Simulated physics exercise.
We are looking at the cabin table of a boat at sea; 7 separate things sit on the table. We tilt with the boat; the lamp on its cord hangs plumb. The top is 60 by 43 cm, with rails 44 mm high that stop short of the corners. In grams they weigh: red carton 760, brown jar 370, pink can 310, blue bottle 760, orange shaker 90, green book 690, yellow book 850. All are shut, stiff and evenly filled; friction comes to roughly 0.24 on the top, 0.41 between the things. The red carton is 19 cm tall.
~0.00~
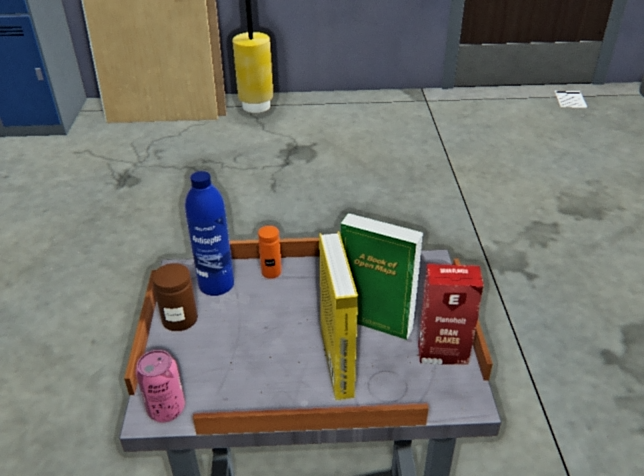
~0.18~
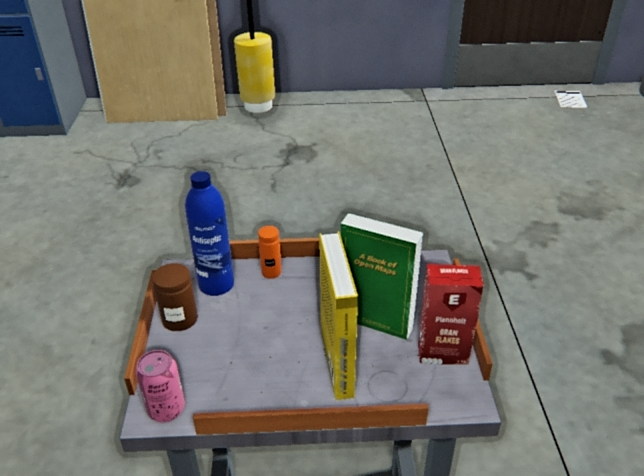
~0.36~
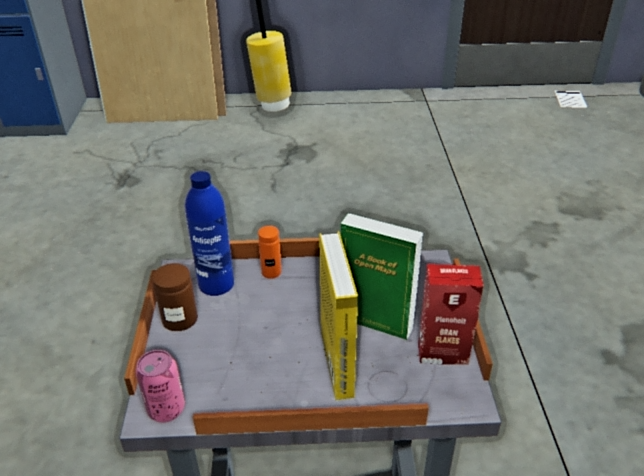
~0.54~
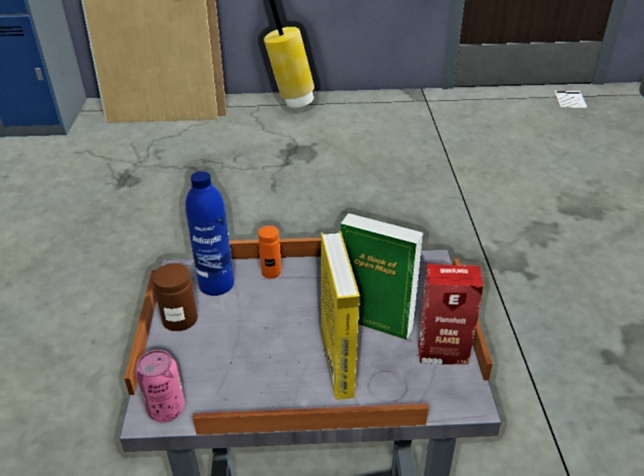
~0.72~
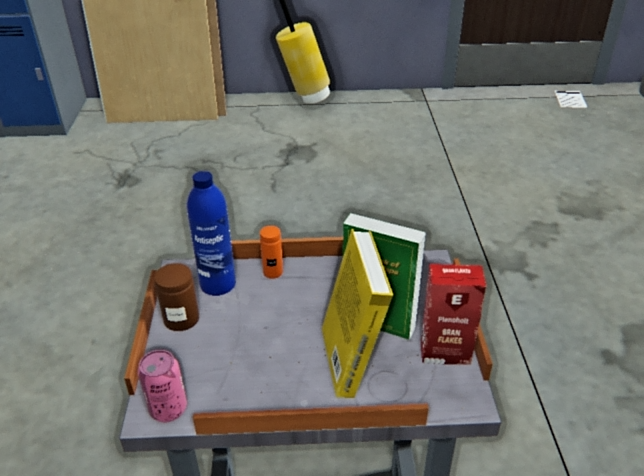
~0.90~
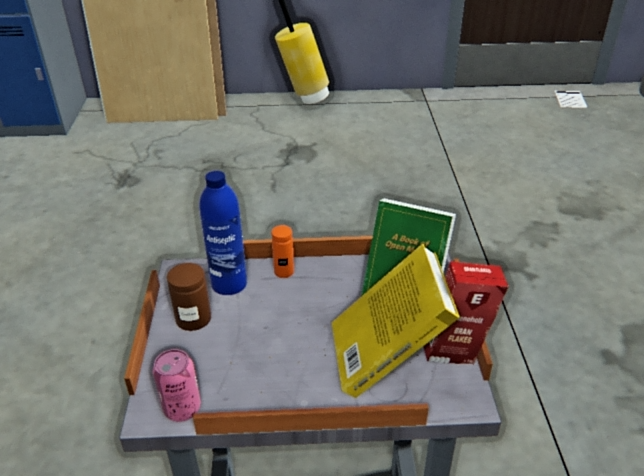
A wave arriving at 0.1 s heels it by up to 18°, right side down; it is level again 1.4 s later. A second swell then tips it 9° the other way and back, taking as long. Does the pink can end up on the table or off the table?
The pink can remains on top.
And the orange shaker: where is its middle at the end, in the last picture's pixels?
Around (319, 251).
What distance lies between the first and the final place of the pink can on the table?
About 10 cm.
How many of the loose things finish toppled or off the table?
In all, 3.
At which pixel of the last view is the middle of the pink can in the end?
Around (223, 385).
After 1.00 s, floor tilted 15°, right side down; pink can moved 5 cm near (191, 386); green book 65° off its base; yellow book 54° off its base.
After 1.30 s, floor tilted 3°, right side down; pink can moved 10 cm near (223, 385); green book on its side; yellow book 59° off its base.
In the end (3.4 s), toppled on the table, red carton, green book and yellow book; not toppled but over 5 cm from the start, brown jar, pink can, blue bottle and orange shaker. In the last view, pink can near (223, 385).
